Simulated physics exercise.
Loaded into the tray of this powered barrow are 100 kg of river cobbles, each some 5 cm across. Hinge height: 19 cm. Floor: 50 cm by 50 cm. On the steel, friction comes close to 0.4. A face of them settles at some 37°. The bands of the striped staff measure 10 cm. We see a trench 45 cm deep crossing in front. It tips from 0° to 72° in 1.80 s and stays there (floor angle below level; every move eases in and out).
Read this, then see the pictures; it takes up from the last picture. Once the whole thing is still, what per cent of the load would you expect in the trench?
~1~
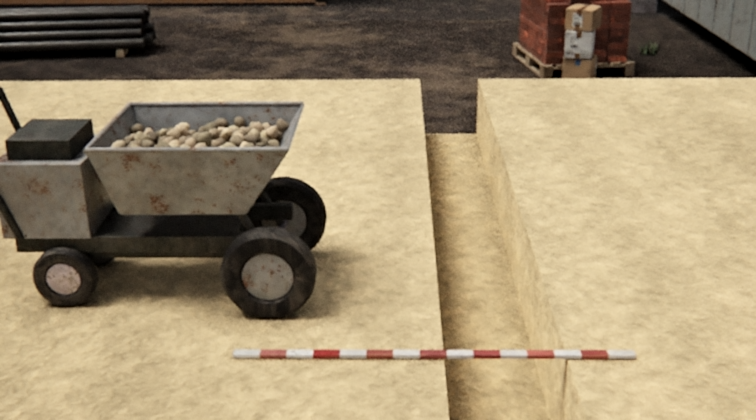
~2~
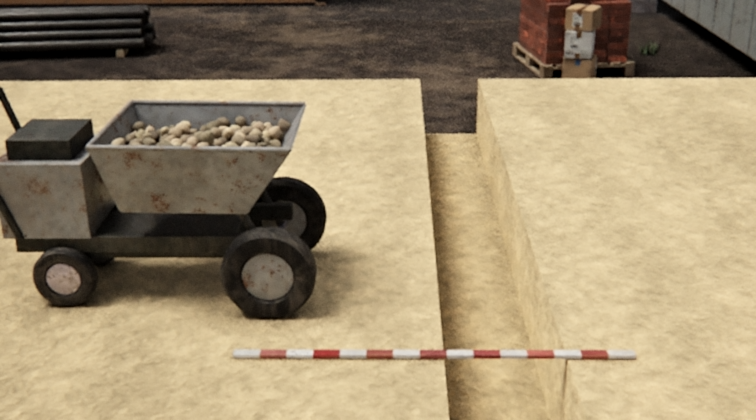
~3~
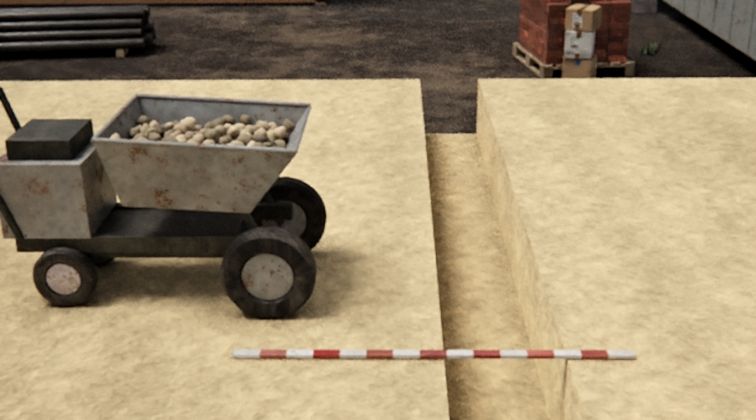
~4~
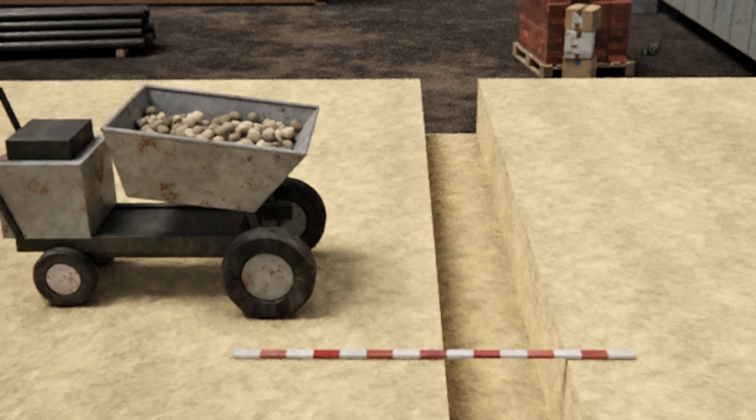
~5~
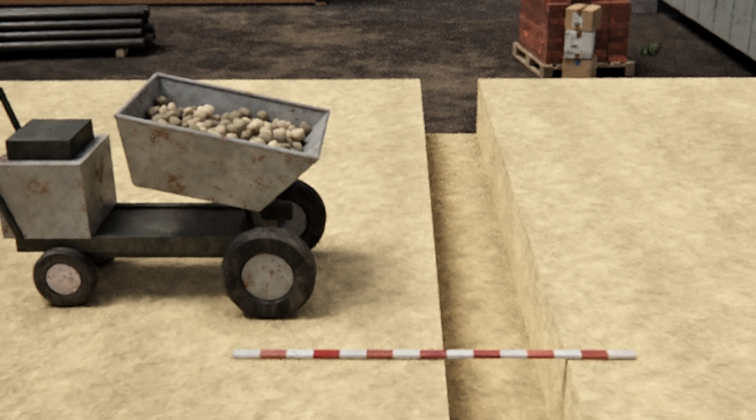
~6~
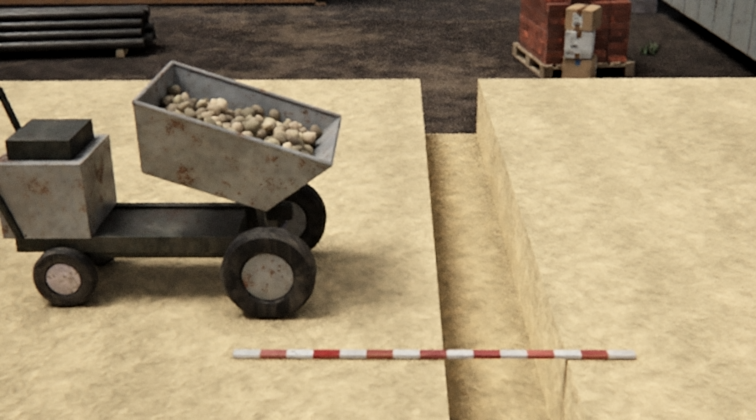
I would expect about 89 per cent.
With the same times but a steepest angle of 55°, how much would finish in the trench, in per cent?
I'd guess some 15 in a hundred.
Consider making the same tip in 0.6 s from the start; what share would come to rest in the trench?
About 95 percent, I'd say.
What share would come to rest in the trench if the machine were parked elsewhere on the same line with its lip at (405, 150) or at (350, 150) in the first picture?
Near 60 then near 100 percent.
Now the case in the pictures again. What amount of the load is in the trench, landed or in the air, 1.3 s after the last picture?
Something like 35 in a hundred.
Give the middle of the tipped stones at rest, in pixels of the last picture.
Their centre sits close to (485, 361).
Then, 0.8 s after the last picture the floor is at 61°, 99 % in the tray, 1 % short of the trench; the foremost stones are at (409, 217).
Then, 1.3 s after the last picture the floor is at 72°, 55 % in the tray, 11 % short of the trench, 34 % in the trench; the foremost stones are at (531, 369).
Then, 1.6 s after the last picture the floor is at 72°, 29 % in the tray, 13 % short of the trench, 59 % in the trench; the foremost stones are at (533, 365).
Then, 3.6 s after the last picture the floor is at 72°, 0 % in the tray, 11 % short of the trench, 89 % in the trench; the foremost stones are at (531, 357).
